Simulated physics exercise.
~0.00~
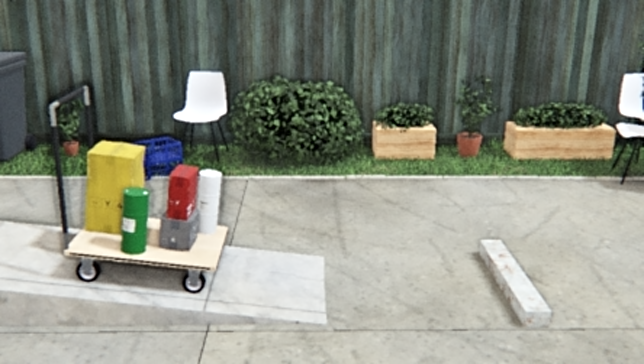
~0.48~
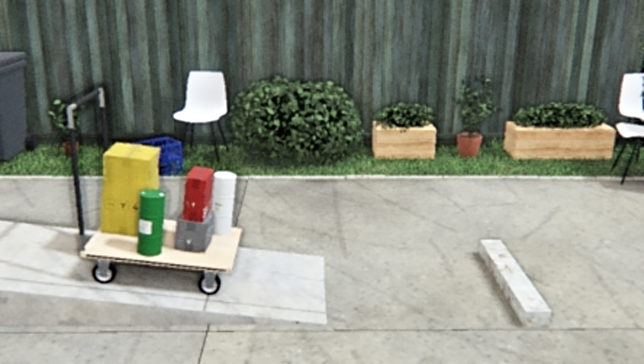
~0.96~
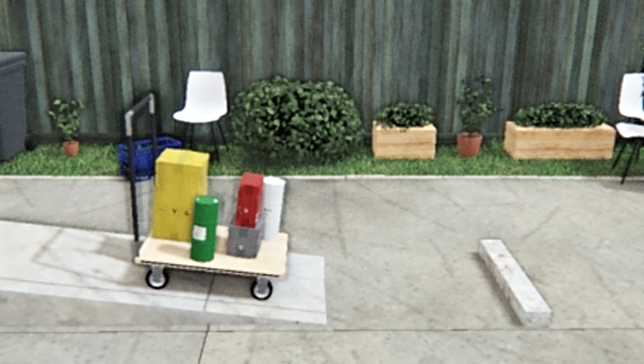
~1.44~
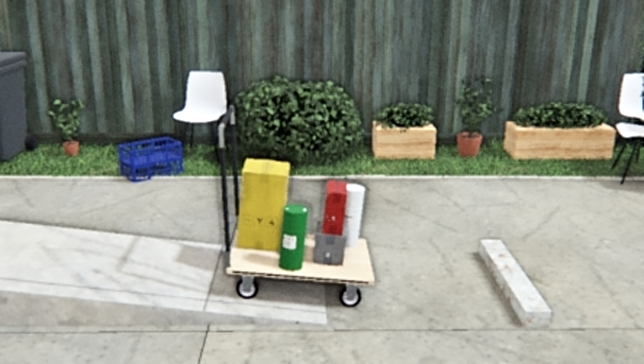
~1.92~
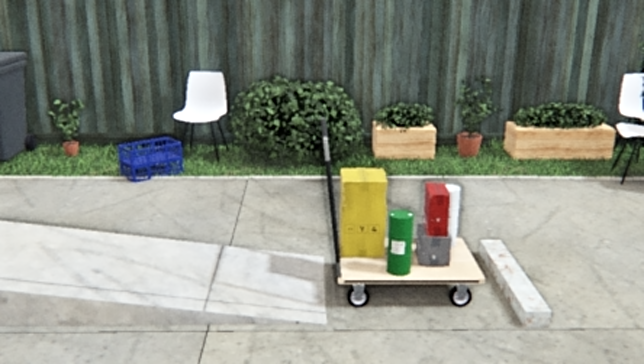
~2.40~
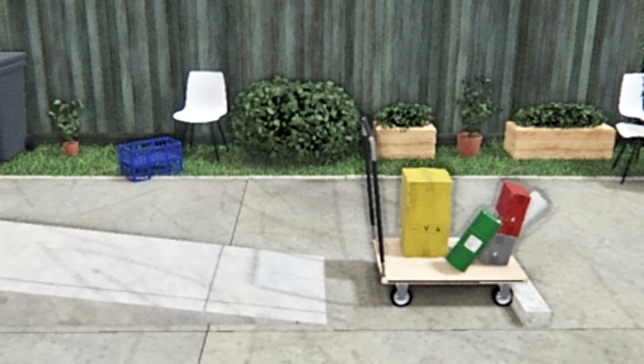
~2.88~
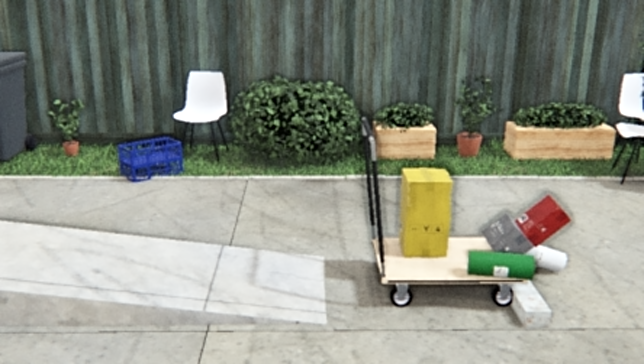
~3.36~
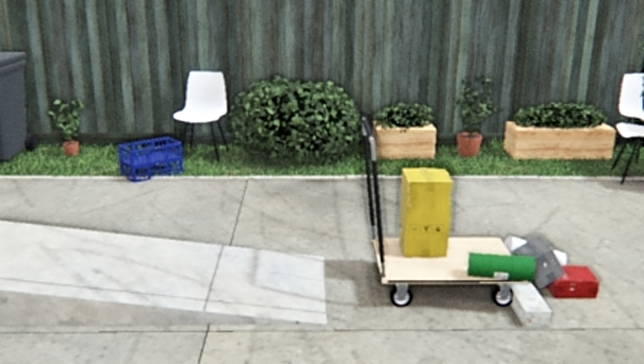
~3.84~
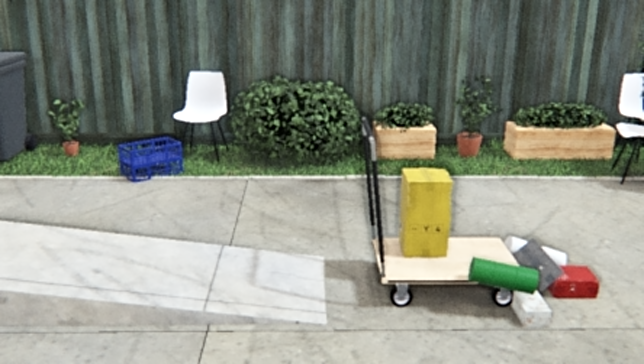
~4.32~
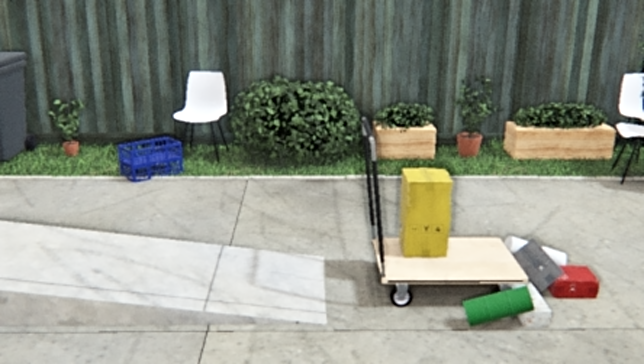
A trolley loaded with boxes and canisters rolled down a ramp to the right and stopped abruptly at a kerb, toppling the red box, grey parcel, and white and green canisters onto the ground beyond, while the yellow box stayed standing on the deck.
